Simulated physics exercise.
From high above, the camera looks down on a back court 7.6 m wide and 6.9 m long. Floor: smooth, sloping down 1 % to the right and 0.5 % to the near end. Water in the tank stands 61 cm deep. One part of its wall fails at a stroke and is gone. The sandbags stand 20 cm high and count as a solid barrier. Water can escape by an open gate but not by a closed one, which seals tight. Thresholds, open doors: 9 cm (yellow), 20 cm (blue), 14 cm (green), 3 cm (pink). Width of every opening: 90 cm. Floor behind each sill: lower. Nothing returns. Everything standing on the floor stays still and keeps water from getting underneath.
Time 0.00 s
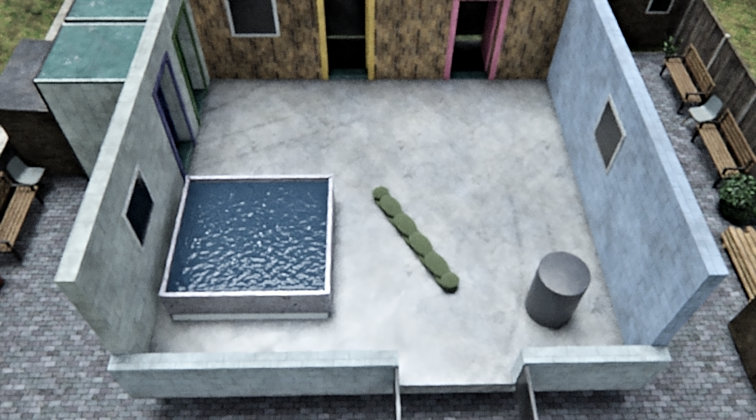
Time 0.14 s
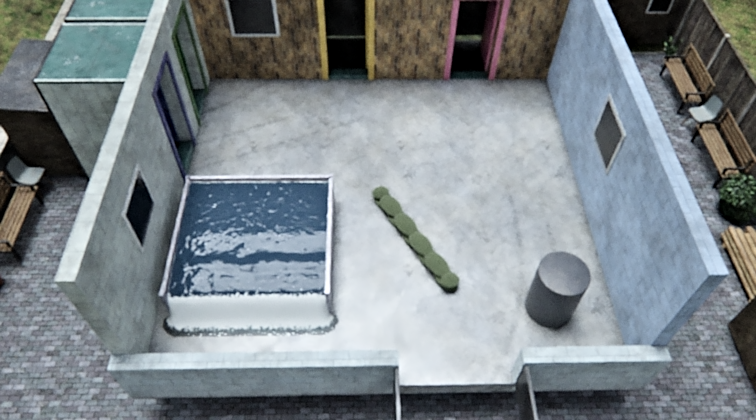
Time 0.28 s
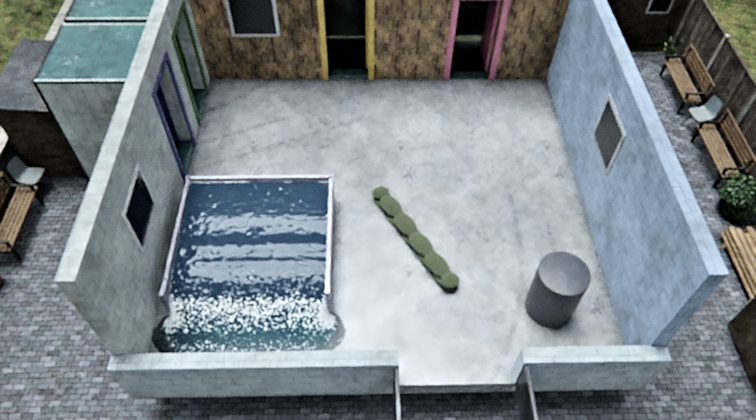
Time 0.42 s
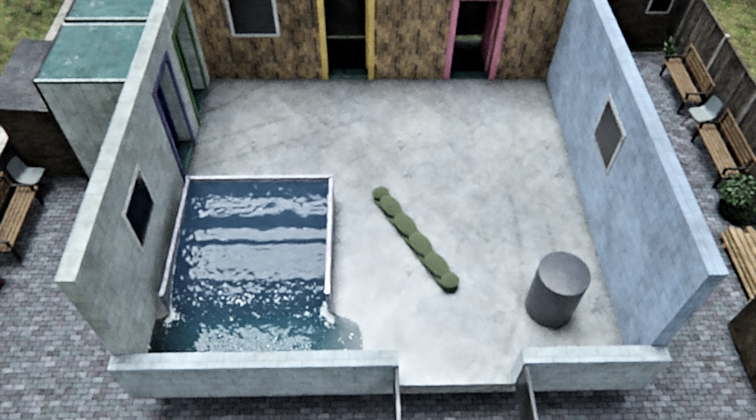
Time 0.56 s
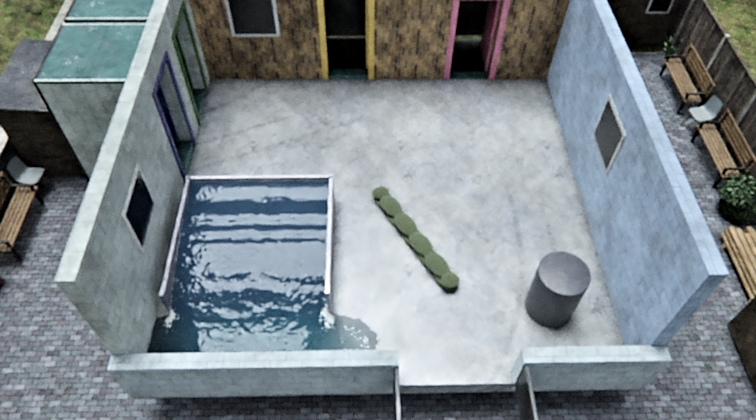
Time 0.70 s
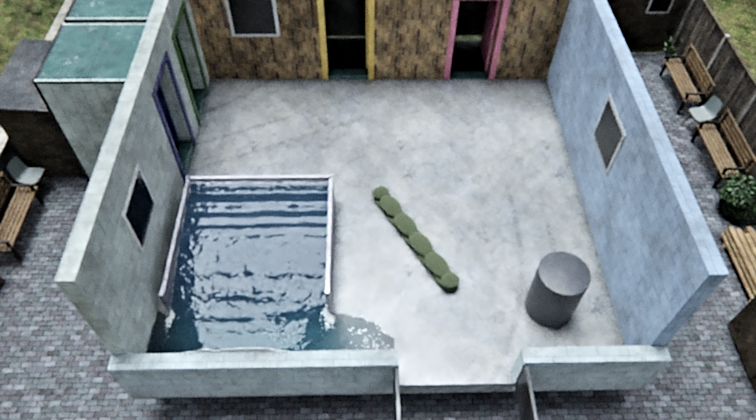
Water pouring from the open near side of a square tank, foaming against the low front wall and spreading right across the courtyard floor.
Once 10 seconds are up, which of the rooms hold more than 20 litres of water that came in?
Yellow door - 20 litres or less. Blue door - 20 litres or less. Green door - 20 litres or less. Pink door - more than 20 litres.
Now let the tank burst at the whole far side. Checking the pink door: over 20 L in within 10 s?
Note: Pink door, beyond the mark.
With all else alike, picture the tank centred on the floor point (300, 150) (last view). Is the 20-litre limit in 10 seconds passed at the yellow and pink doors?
Checking the limit: The yellow door is within it and the pink door is within it.
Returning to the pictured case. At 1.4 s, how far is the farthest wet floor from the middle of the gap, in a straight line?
Roughly 3.8 m.
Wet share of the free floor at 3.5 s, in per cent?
Around 45 per cent wet.
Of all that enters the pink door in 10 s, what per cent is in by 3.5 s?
Some 0 in a hundred.
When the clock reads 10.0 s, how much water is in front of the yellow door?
About 4.0 cm.
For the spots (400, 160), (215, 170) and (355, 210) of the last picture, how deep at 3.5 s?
About 0, 3 and 0 cm.
After 1.4 s water covers 10 % of the floor and is deepest (56 cm) near (145, 373); yellow door not reached, blue door not reached, green door not reached, pink door not reached.
After 2.2 s water covers 20 % of the floor and is deepest (48 cm) near (156, 373); yellow door not reached, blue door 3 cm at the sill, 0 L in, green door not reached, pink door not reached.
After 3.5 s water covers 45 % of the floor and is deepest (30 cm) near (618, 367); yellow door not reached, blue door 7 cm at the sill, 0 L in, green door 3 cm at the sill, 0 L in, pink door not reached.
After 6.0 s water covers 70 % of the floor and is deepest (32 cm) near (145, 373); yellow door 3 cm at the sill, 0 L in, blue door 3 cm at the sill, 0 L in, green door 3 cm at the sill, 0 L in, pink door not reached.
After 10.0 s water covers 85 % of the floor and is deepest (16 cm) near (190, 320); yellow door 4 cm at the sill, 0 L in, blue door 2 cm at the sill, 0 L in, green door 1 cm at the sill, 0 L in, pink door 8 cm at the sill, 62 L in.
